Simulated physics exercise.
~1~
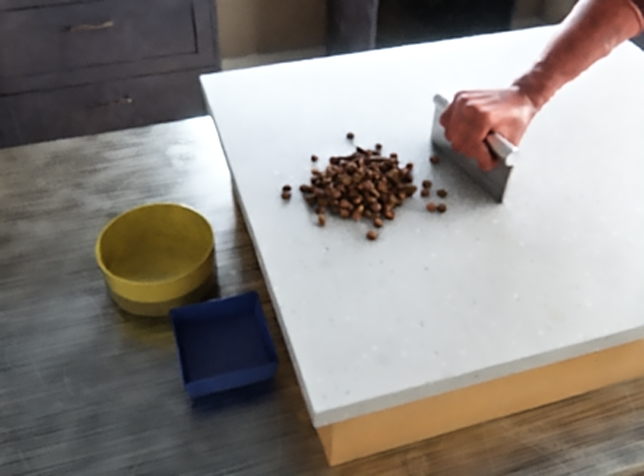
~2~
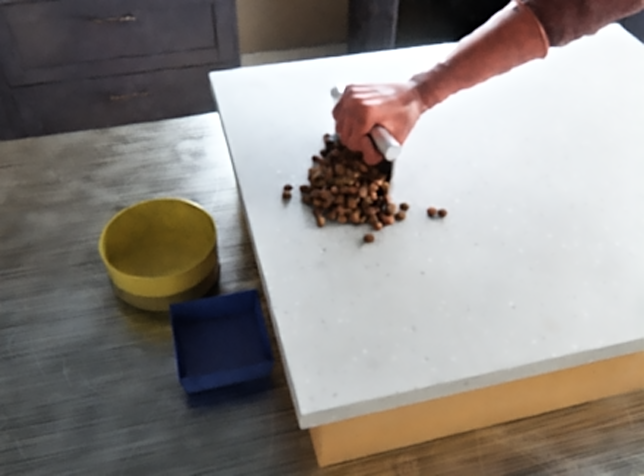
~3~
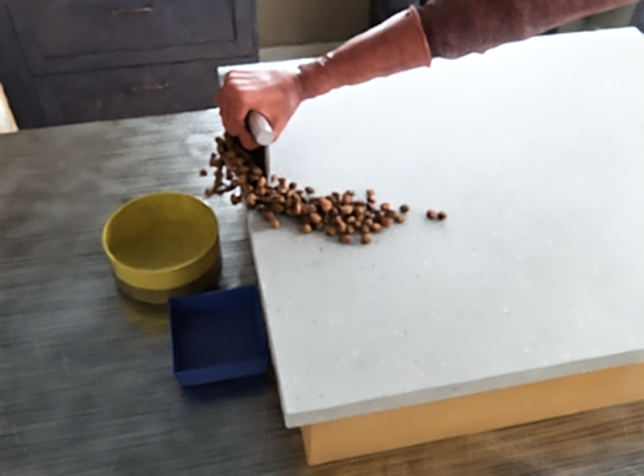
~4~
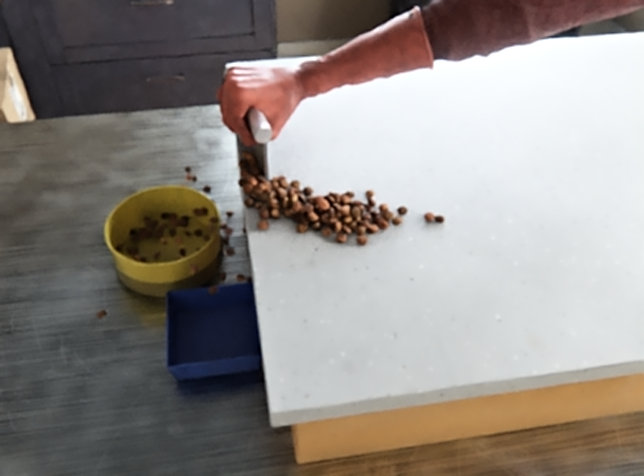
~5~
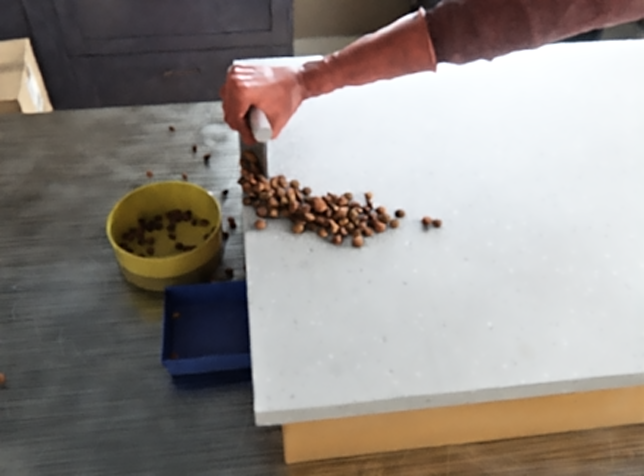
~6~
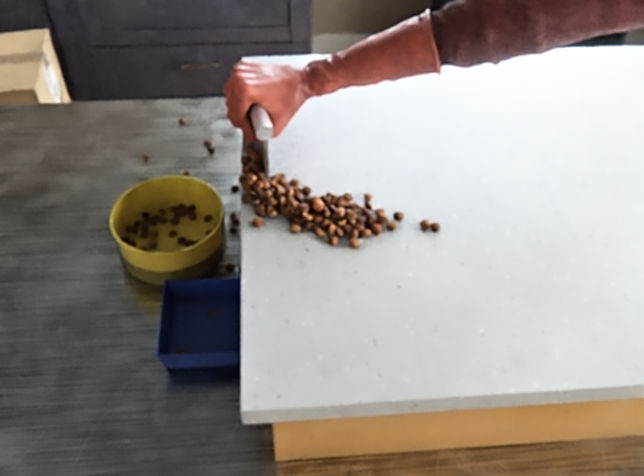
A hand scrapes brown kibble left off a white slab, some landing in a yellow pot.
